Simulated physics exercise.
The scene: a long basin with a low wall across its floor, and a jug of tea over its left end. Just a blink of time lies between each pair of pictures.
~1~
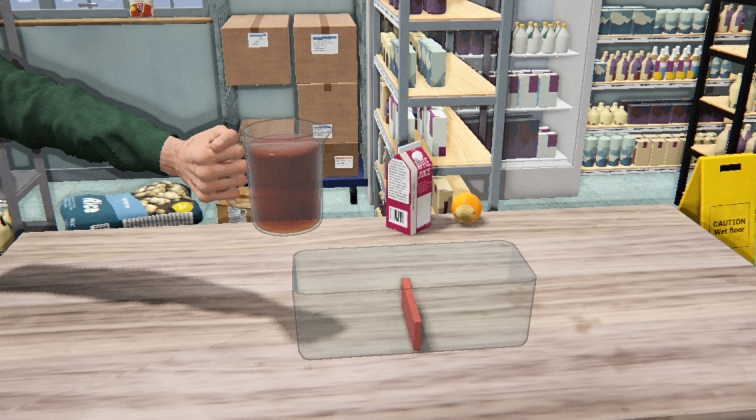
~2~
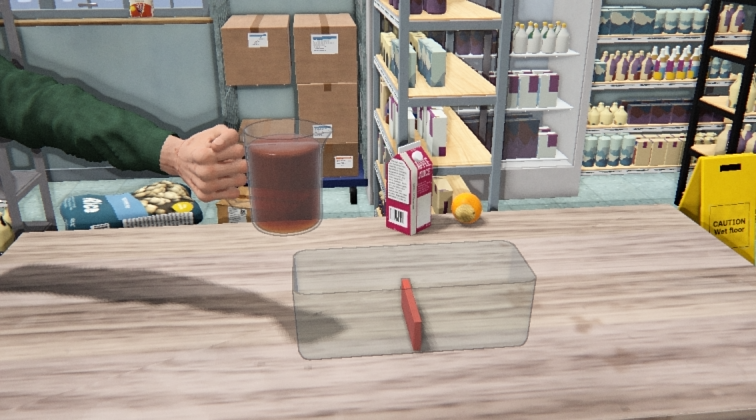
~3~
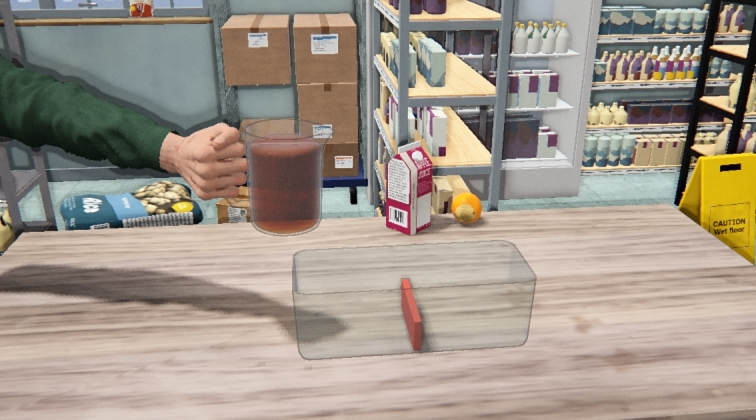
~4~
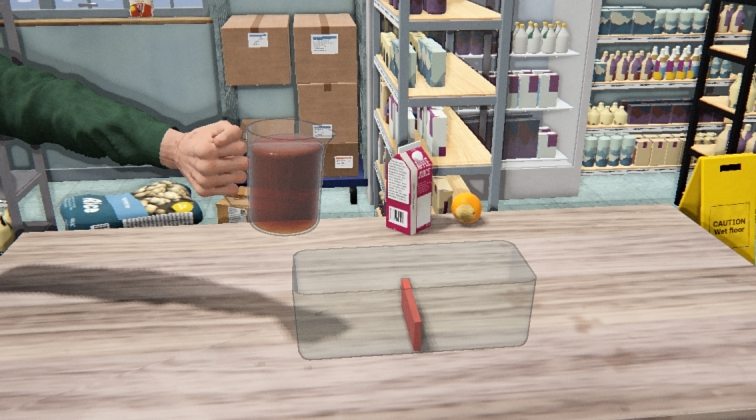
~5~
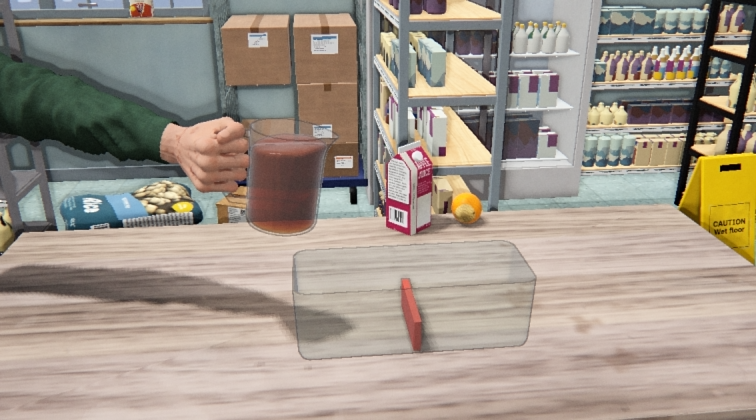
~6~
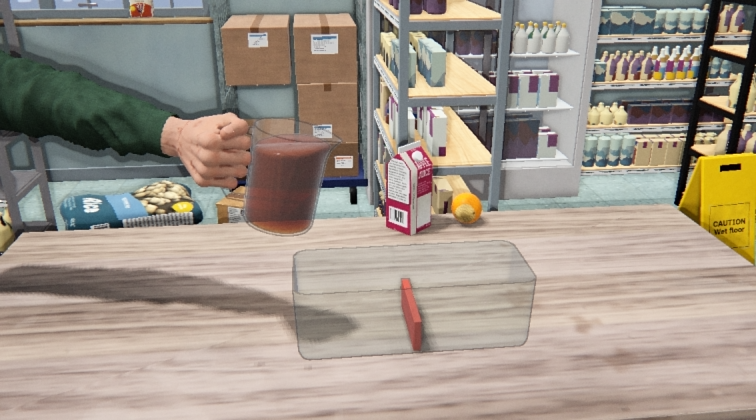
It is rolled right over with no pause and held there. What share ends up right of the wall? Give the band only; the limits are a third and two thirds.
The right of the wall is going to lack a full third.
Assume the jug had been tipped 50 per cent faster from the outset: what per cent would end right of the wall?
Result: Roughly 10 %.
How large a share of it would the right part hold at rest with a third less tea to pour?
Close to 5 per cent.
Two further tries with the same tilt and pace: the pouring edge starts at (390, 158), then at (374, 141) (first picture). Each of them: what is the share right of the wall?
Roughly 95 in a hundred the first time and 90 in a hundred the second.
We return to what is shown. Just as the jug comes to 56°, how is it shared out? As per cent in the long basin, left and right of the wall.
The left part holds around 5 percent, the right part 0 percent.
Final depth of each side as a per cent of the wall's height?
Some 70 per cent left and 10 right.
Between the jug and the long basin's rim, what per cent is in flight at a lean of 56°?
About 10 per cent.
A moment on, the jug is tipped part way and 88 per cent is still to pour, 3 is left of the wall and 0 right of it.
Next, the jug is tipped on its side and 50 per cent is still to pour, 24 is left of the wall and 9 right of it.
Then the jug is tipped on its side and 14 per cent is still to pour, 65 is left of the wall and 12 right of it.
Later the jug is tipped on its side and 3 per cent is still to pour, 80 is left of the wall and 13 right of it.
In the end 83 per cent lies left of the wall, 13 right of it and 3 outside.
